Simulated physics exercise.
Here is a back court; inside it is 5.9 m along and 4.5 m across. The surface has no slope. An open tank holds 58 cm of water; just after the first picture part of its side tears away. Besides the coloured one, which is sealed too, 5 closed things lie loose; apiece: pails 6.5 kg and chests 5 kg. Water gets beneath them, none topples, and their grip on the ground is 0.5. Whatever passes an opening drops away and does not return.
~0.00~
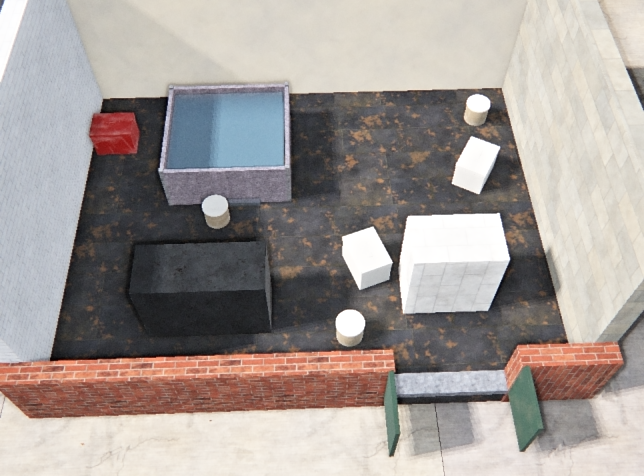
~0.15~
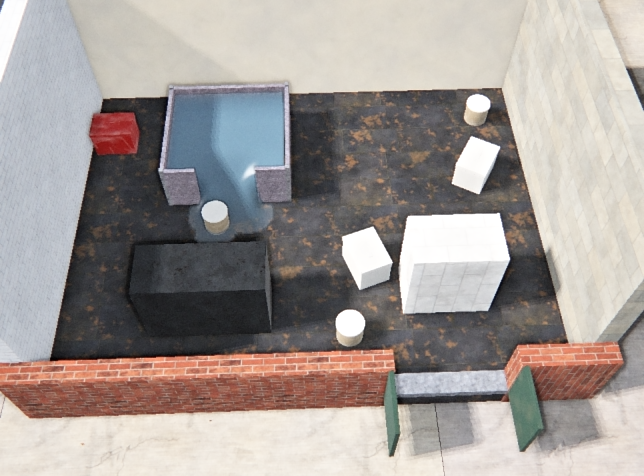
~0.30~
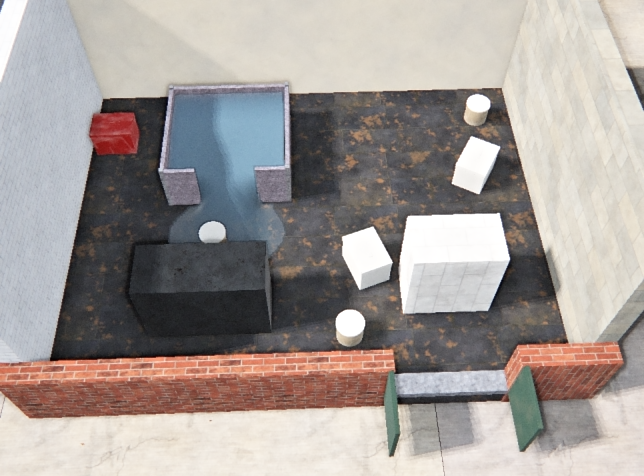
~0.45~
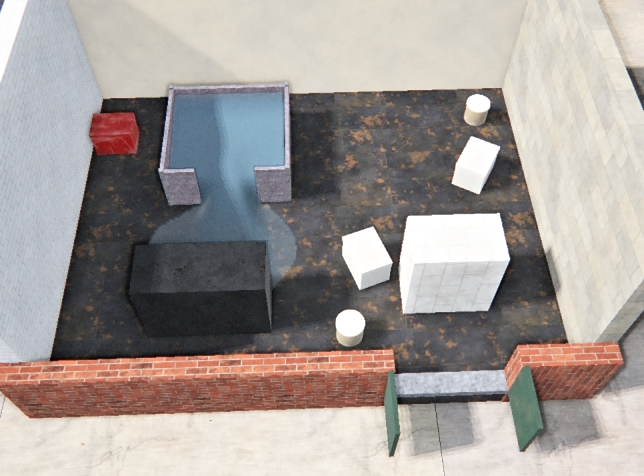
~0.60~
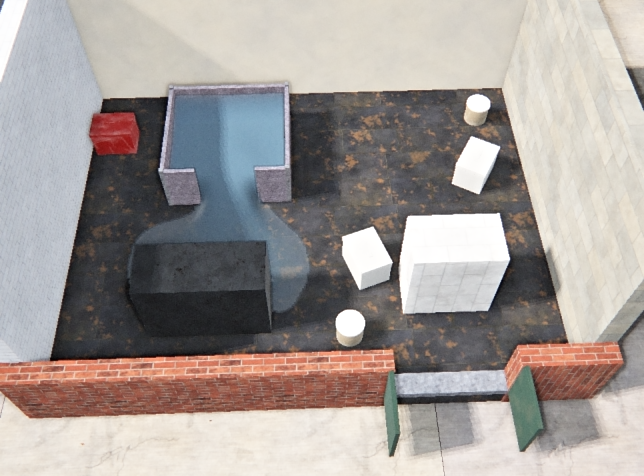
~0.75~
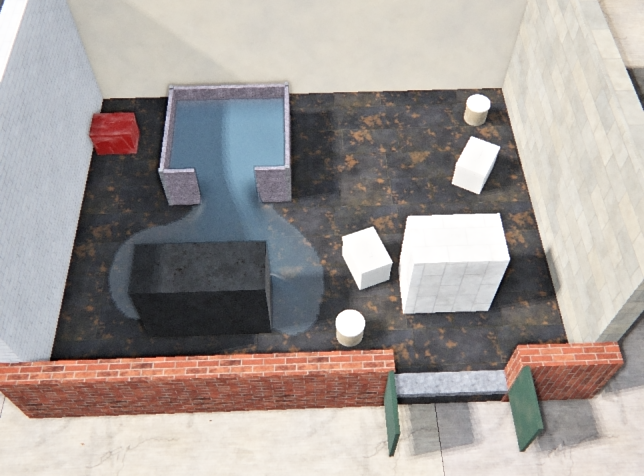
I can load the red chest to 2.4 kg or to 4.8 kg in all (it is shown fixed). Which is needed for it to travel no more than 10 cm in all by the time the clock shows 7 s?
I expect that neither weight holds it.
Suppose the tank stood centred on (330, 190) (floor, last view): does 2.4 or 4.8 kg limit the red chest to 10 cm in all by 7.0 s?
In that case neither weight holds it.
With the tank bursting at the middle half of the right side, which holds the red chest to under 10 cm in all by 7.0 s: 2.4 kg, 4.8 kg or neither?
Then the smaller load will do.
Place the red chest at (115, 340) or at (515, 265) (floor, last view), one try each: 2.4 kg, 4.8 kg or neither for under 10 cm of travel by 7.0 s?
In turn: Neither is enough; neither is enough.
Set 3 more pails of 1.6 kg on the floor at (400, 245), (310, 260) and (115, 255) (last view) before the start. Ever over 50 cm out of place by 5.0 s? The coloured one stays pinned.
In turn: Past it, past it, over.
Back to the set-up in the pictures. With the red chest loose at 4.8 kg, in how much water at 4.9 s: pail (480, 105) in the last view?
About 1 cm.
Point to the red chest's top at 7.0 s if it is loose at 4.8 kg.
Around (160, 90).
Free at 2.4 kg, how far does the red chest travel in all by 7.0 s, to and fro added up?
About 100 cm.
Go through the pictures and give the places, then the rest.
The first picture shows the red chest at (111, 124), on the bottom; 2.1 m2 under water; 0 of 6 have shifted.
The second picture shows the red chest at (111, 124) rests on the ground; 2.5 m2 under water; 1 of 6 have shifted.
The third picture shows the red chest at (111, 124), on the bottom; water covers 3.1 m2; 1 of 6 have shifted.
The fourth picture shows the red chest at (111, 124) rests on the ground; water covers 3.9 m2; 1 of 6 have shifted.
The fifth picture shows the red chest at (111, 124), on the bottom; water covers 4.6 m2; 1 of 6 have shifted.
The sixth picture shows the red chest at (111, 124), on the bottom; water covers 5.2 m2; 1 of 6 have shifted.
After 1.4 s the red chest would be 0 cm from its start with 2.4 kg and 0 cm from its start with 4.8 kg; 0 cm of water round it then.
After 3.1 s the red chest would be 27 cm from its start with 2.4 kg and 18 cm from its start with 4.8 kg; 3 cm of water round it then.
After 4.9 s the red chest would be 86 cm from its start with 2.4 kg and 84 cm from its start with 4.8 kg; 6 cm of water round it then.
After 7.0 s the red chest would be 86 cm from its start with 2.4 kg and 84 cm from its start with 4.8 kg; 6 cm of water round it then.
